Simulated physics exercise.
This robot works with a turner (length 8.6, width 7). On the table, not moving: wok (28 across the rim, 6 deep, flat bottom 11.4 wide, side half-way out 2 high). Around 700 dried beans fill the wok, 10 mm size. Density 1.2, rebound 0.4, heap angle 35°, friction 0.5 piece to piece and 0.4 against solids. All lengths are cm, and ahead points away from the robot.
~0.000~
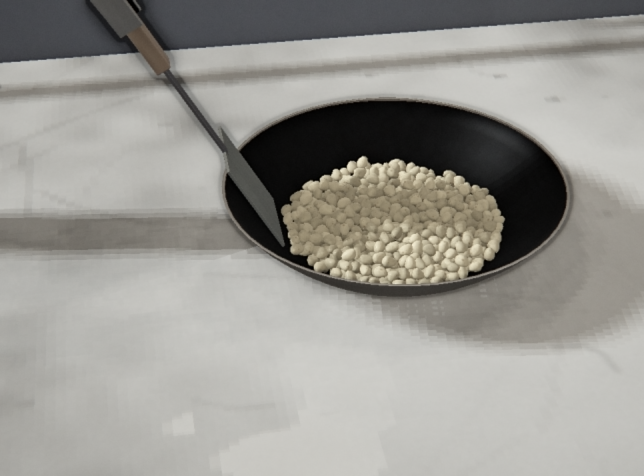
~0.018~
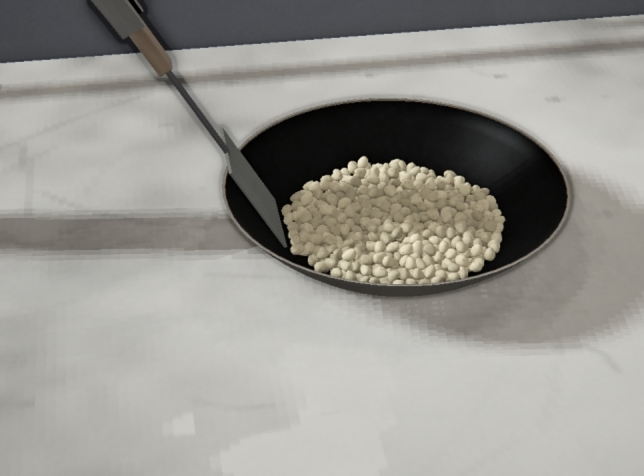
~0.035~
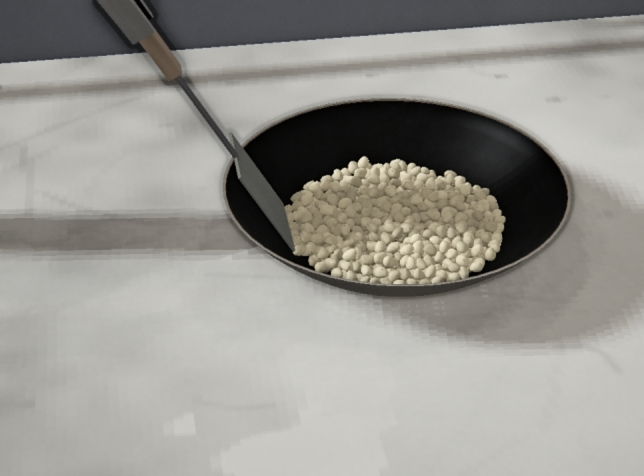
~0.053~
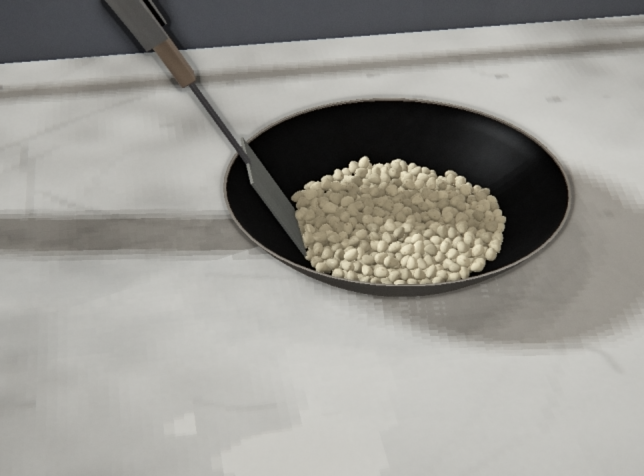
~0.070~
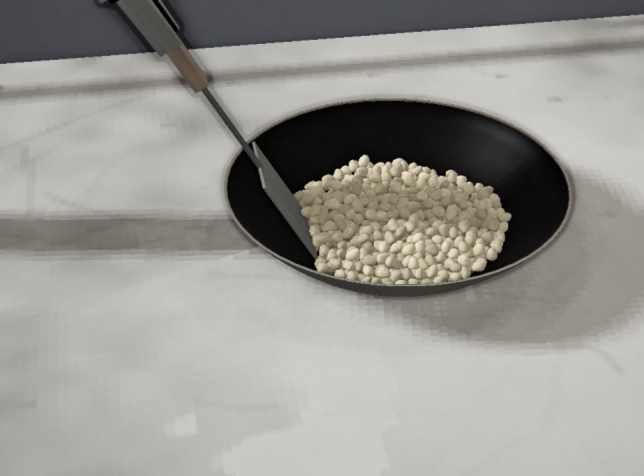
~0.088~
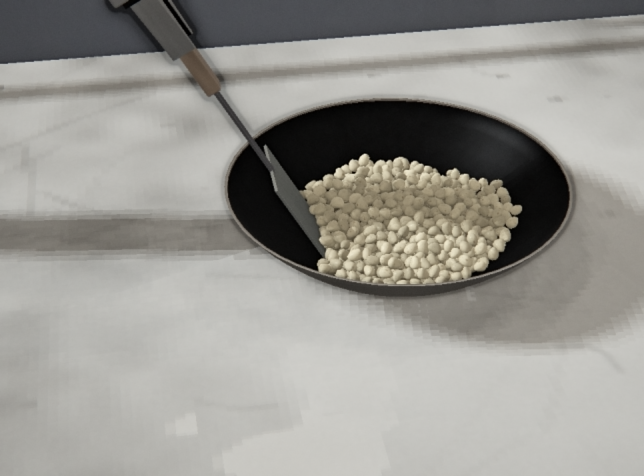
The footage shows a turner with a grey blade moving slowly to the right inside a black wok on a pale marbled surface, pressing against a heap of cream-coloured dried beans, which shifts slightly to the right.
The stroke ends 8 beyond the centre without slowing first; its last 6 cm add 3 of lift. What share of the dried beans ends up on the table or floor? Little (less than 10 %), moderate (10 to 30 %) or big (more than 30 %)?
Share on the table or floor: Little (less than 10 %).
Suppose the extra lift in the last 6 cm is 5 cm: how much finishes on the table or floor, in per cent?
Some 5 per cent.
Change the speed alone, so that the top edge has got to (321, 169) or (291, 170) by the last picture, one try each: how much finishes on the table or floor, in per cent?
About 30 and 20 per cent.
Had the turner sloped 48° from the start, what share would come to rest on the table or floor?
In that case some 5 per cent.
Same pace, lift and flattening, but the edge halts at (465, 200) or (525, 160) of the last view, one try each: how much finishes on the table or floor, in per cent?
About 0 and 25 per cent.
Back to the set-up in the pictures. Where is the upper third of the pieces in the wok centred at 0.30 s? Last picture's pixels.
Around (500, 189).
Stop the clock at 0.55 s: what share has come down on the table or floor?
Some 5 per cent.
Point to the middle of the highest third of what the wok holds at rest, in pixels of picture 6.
At about (511, 187).
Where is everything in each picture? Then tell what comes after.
In the first frame, turner top edge at (223, 148), sloping 61°; upper third of the load around (391, 216), from x 285 to 500, top at y 165; 702 in the wok.
In the second frame, turner top edge at (225, 149), sloping 61°; upper third of the load around (392, 216), from x 285 to 500, top at y 165.
In the third frame, turner top edge at (234, 154), sloping 61°; upper third of the load around (392, 217), from x 285 to 500, top at y 165.
In the fourth frame, turner top edge at (246, 160), sloping 61°; upper third of the load around (390, 216), from x 300 to 500, top at y 165.
In the fifth frame, turner top edge at (258, 164), sloping 61°; upper third of the load around (394, 213), from x 300 to 505, top at y 160.
In the sixth frame, turner top edge at (270, 167), sloping 61°; upper third of the load around (404, 210), from x 300 to 515, top at y 160; 702 in the wok.
After 0.19 s, sloping 61°, highest piece 11 above the table; 700 in the wok, 2 on the blade or in flight.
After 0.30 s, sloping 61°, highest piece 15 above the table; 700 in the wok, 2 on the blade or in flight.
After 0.55 s, sloping 61°, highest piece 8 above the table; 679 in the wok, 20 on the table or floor, 3 on the blade or in flight.
After 1.60 s, sloping 61°, highest piece 8 above the table; 677 in the wok, 25 on the table or floor.
At rest, 677 in the wok, 25 on the table or floor. That is 4 % on the table or floor.
